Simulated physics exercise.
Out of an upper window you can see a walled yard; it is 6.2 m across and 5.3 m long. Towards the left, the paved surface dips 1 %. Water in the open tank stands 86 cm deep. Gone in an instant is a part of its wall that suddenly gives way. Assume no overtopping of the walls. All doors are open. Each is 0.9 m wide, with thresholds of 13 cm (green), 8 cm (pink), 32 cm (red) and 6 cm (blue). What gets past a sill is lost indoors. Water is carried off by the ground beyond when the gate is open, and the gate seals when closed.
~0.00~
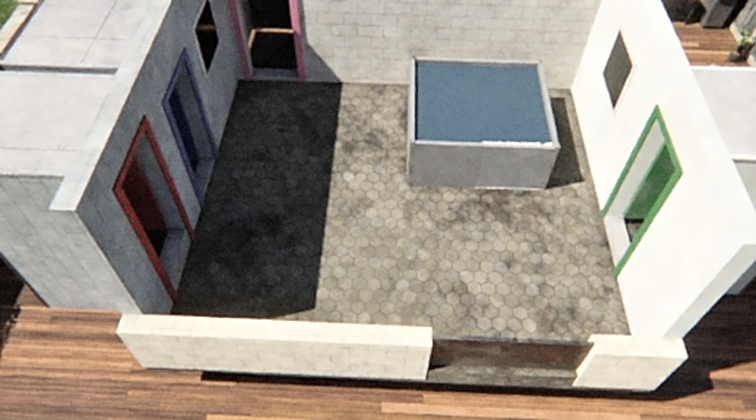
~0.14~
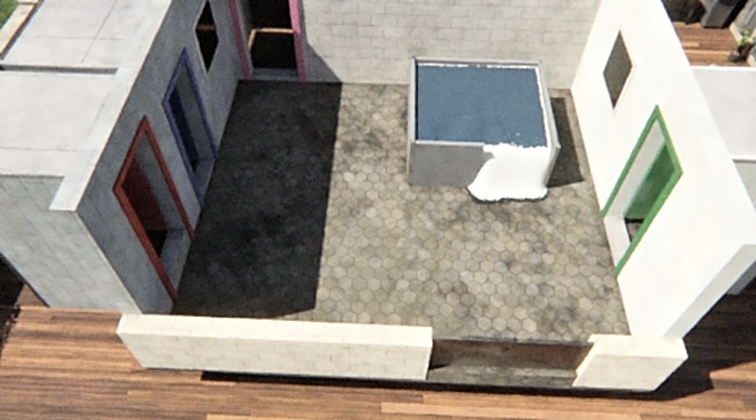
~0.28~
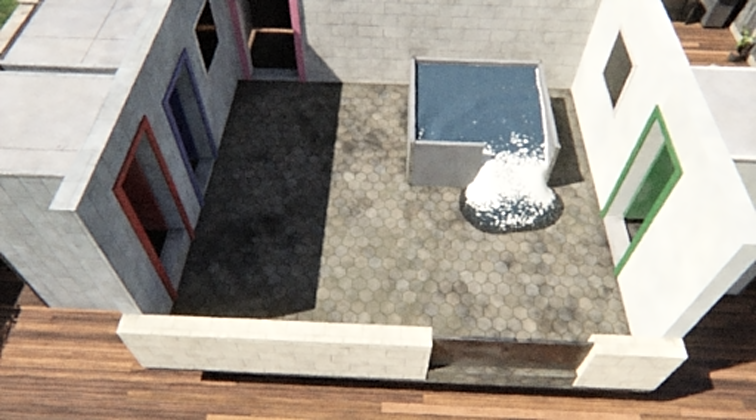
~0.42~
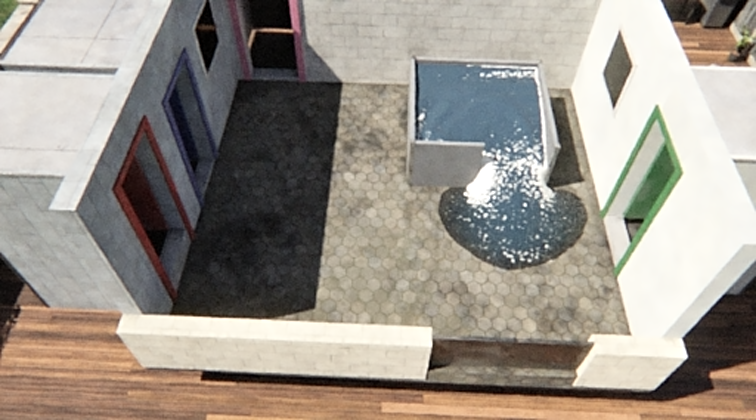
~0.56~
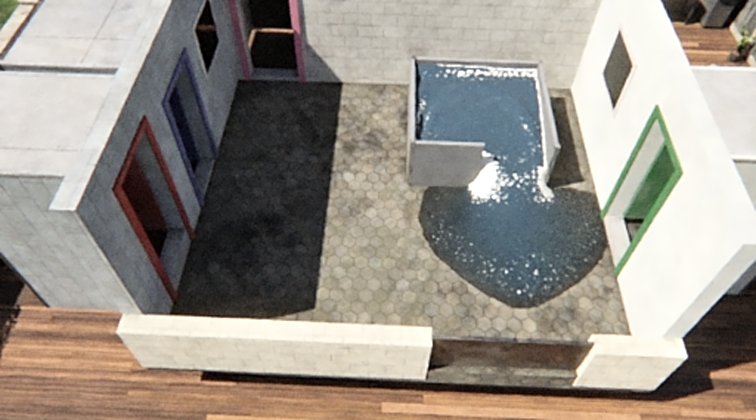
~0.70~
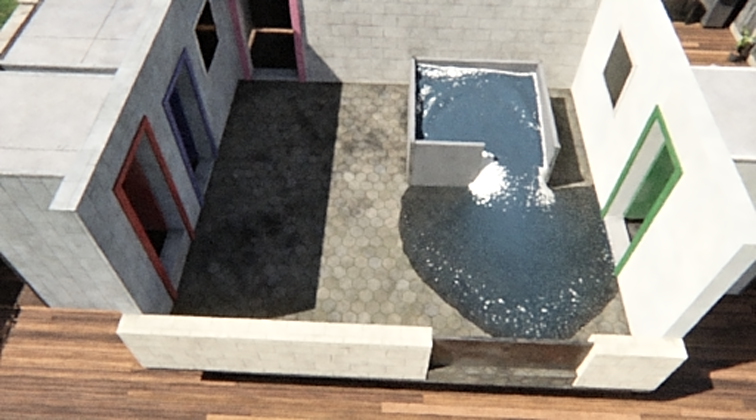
Water burst through the front wall of an open tank in a walled yard, tumbled out white and foamy, then spread across the paving in a widening dark pool toward the low front wall.
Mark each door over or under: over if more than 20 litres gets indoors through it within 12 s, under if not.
Green door: Over, pink door: Over, red door: Under, blue door: Over.
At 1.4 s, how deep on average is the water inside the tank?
Average depth: About 56 cm.
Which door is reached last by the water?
Door: Pink.
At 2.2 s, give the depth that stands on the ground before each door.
Depths: Green door 20 cm, pink door 0 cm, red door 0 cm, blue door 0 cm.
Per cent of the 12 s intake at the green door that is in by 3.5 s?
Share by then: ~ 65 %.
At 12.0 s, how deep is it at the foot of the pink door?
It's some 13.5 centimetres deep.
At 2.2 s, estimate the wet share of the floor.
About 35 per cent.
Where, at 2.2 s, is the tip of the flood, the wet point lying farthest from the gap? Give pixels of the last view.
That would be close to (190, 343).
After 1.4 s water covers 30 % of the floor and is deepest (62 cm) near (637, 361); green door 25 cm at the sill, 9 L in, pink door not reached, red door not reached, blue door not reached.
After 2.2 s water covers 35 % of the floor and is deepest (48 cm) near (622, 299); green door 20 cm at the sill, 50 L in, pink door not reached, red door not reached, blue door not reached.
After 3.5 s water covers 55 % of the floor and is deepest (30 cm) near (177, 343); green door 22 cm at the sill, 87 L in, pink door not reached, red door 23 cm at the sill, 0 L in, blue door 3 cm at the sill, 0 L in.
After 7.0 s water covers 90 % of the floor and is deepest (22 cm) near (177, 343); green door 12 cm at the sill, 130 L in, pink door 20 cm at the sill, 91 L in, red door 19 cm at the sill, 0 L in, blue door 12 cm at the sill, 53 L in.
After 12.0 s water covers 100 % of the floor and is deepest (15 cm) near (223, 137); green door 6 cm at the sill, 131 L in, pink door 14 cm at the sill, 275 L in, red door 12 cm at the sill, 0 L in, blue door 9 cm at the sill, 95 L in.
